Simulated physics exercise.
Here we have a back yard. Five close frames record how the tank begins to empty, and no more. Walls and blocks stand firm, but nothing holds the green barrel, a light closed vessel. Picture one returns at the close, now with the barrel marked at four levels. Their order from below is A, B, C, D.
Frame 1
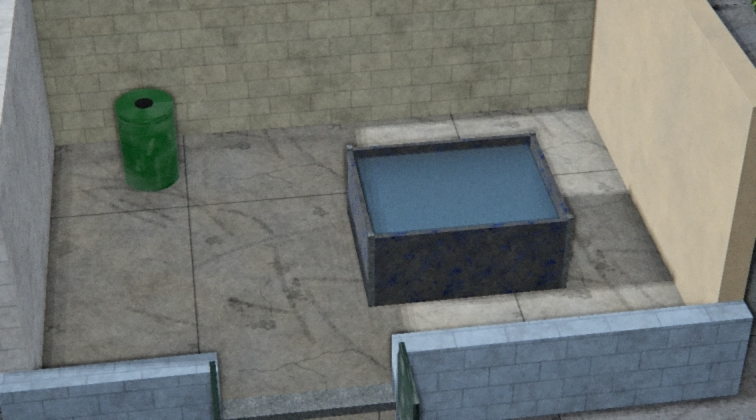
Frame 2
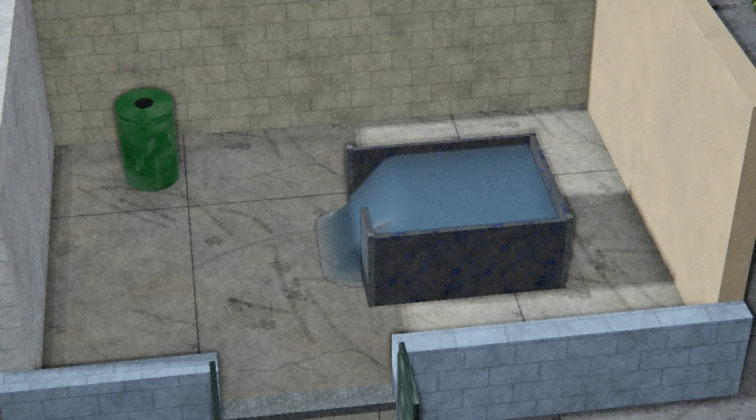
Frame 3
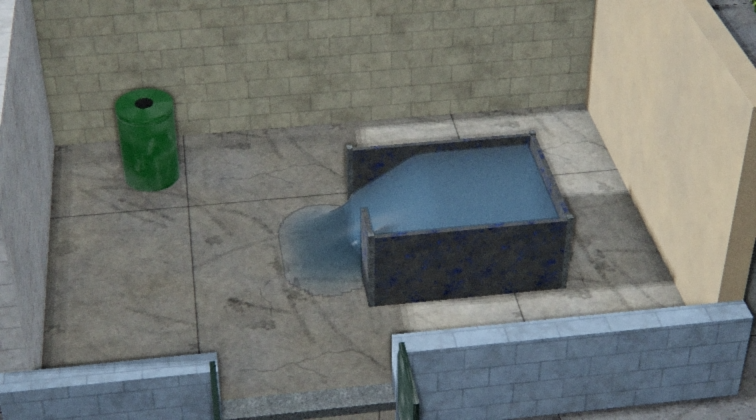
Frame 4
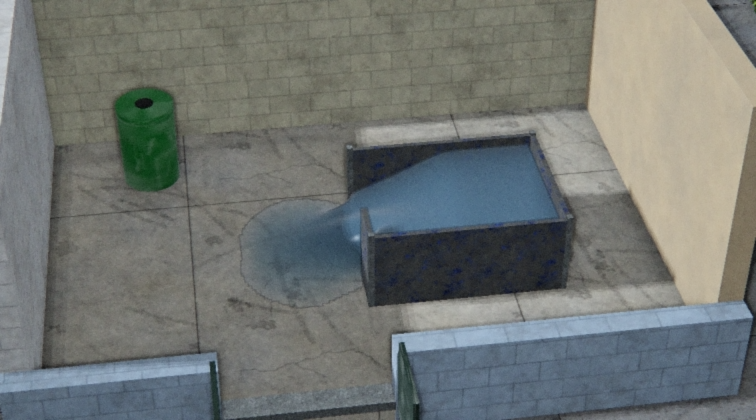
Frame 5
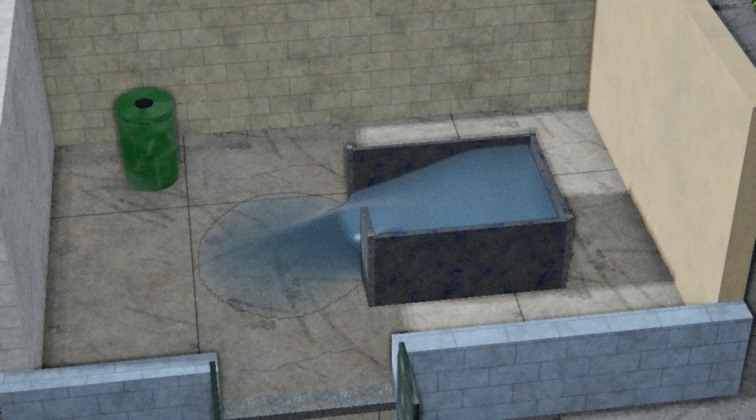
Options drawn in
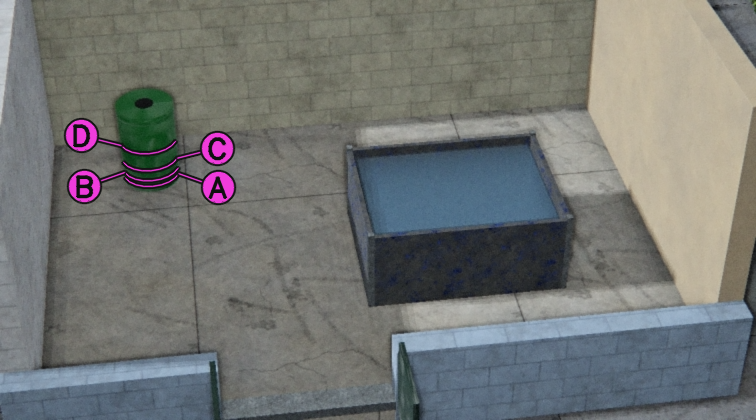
Water pours out through the open left side of a dark, full tank in a walled yard, spreading across the paved ground in a widening rounded puddle toward a green barrel, while the level in the tank slopes down.
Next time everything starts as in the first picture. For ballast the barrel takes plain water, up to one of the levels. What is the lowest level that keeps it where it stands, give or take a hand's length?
Line C.
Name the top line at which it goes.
B.
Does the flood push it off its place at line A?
Yes, that goes wrong.
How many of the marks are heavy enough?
Two.
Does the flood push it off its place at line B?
Yes, it does.
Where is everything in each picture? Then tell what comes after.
The first frame shows lid of the green barrel at (144, 104); tank full, its middle at (456, 190); open gate at (305, 348).
In the second frame, 2 % of the ground wet, in view closest to the barrel at (327, 217).
In the third frame, 4 % of the ground wet, in view closest to the barrel at (300, 213).
In the fourth frame, 7 % of the ground wet, in view closest to the barrel at (268, 213).
The fifth frame shows lid of the green barrel at (144, 104); 10 % of the ground wet, in view closest to the barrel at (242, 208).
On the marked copy, A at (152, 186); B at (151, 180); C at (150, 170); D at (148, 153); from the bottom up A, B, C, D.
With A, it is pushed about twice its own width away.
With B, it is pushed about twice its own width away.
With C, it does not move.
With D, it does not move.
